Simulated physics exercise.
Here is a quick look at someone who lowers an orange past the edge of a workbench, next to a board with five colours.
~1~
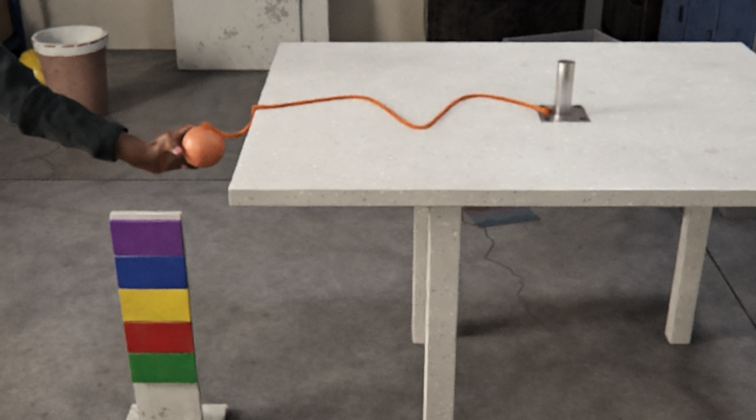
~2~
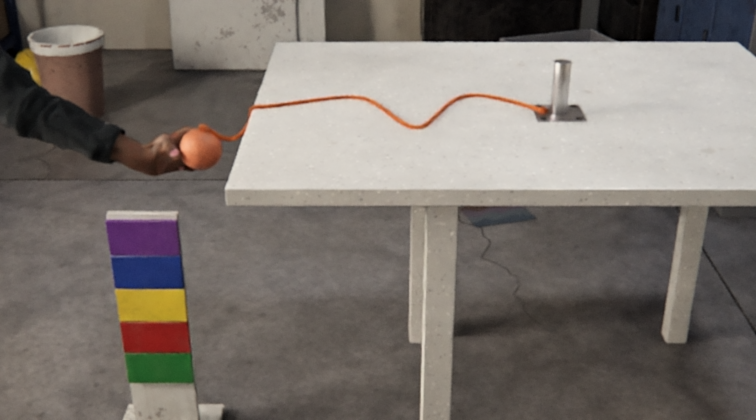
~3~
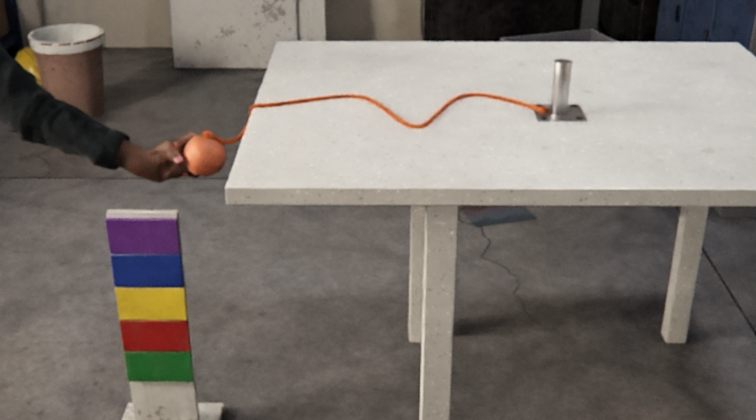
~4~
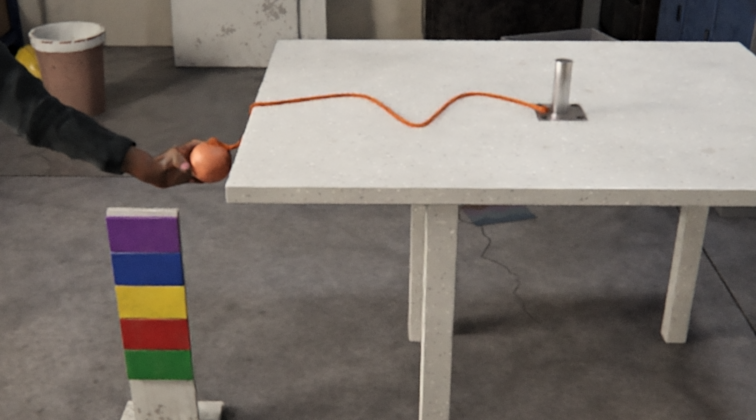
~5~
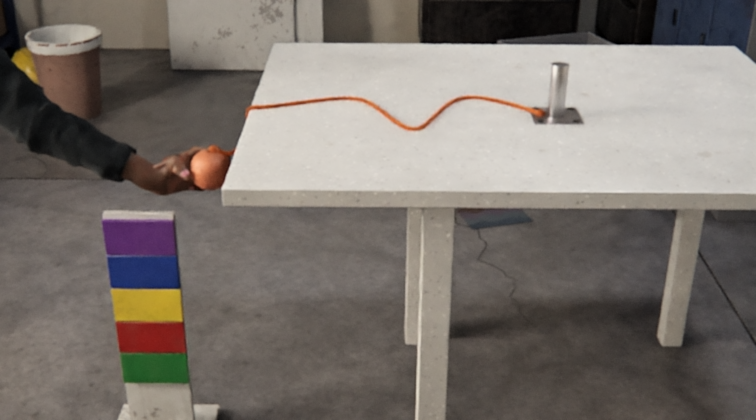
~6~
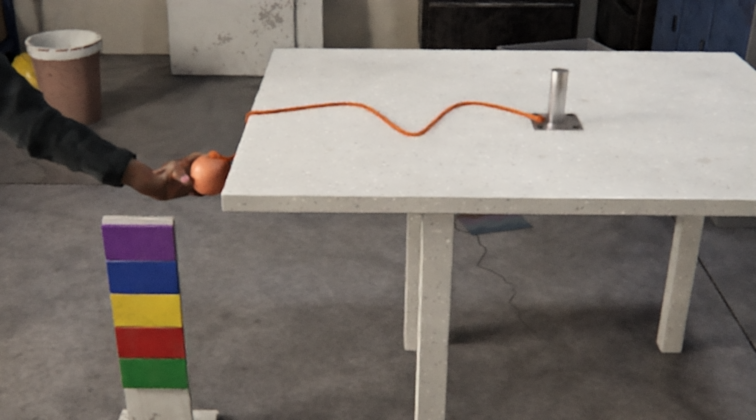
A hand holding an orange ball on a cord lowers it slightly beside a white table.
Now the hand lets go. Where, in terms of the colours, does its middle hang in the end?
The yellow one.
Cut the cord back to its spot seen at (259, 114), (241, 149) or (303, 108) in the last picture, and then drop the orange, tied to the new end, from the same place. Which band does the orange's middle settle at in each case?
Try 1 - purple; try 2 - blue; try 3 - none, it hangs higher.
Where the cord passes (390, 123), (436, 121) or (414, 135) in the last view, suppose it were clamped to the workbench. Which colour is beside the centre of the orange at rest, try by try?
Try one: Purple. Try two: Blue. Try three: Purple.
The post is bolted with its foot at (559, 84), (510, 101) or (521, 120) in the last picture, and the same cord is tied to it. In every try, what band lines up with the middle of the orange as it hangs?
One after the other, blue; red; red.
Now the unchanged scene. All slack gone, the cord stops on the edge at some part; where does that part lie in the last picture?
Near pixel (363, 106).
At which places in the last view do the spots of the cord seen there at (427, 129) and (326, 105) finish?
End points: Roughly (364, 115); roughly (251, 156).
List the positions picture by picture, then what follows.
The first picture shows orange (203, 147); purple (147, 239); blue (151, 273); yellow (155, 306); red (159, 338); green (162, 369).
The second picture shows orange (201, 150); cord through (510, 101) (446, 106) (404, 124) (360, 98) (272, 106).
The third picture shows orange (205, 156).
The fourth picture shows orange (210, 163); cord through (511, 100) (447, 105) (405, 122) (361, 96) (273, 104).
The fifth picture shows orange (211, 170).
The sixth picture shows orange (210, 175); cord through (507, 109) (443, 114) (401, 131) (357, 105) (269, 112).
Soon after, orange near (276, 305); level with yellow.
After that, orange near (252, 295); level with yellow.
In the end, orange near (258, 301); level with yellow. Its middle rests at the yellow band.
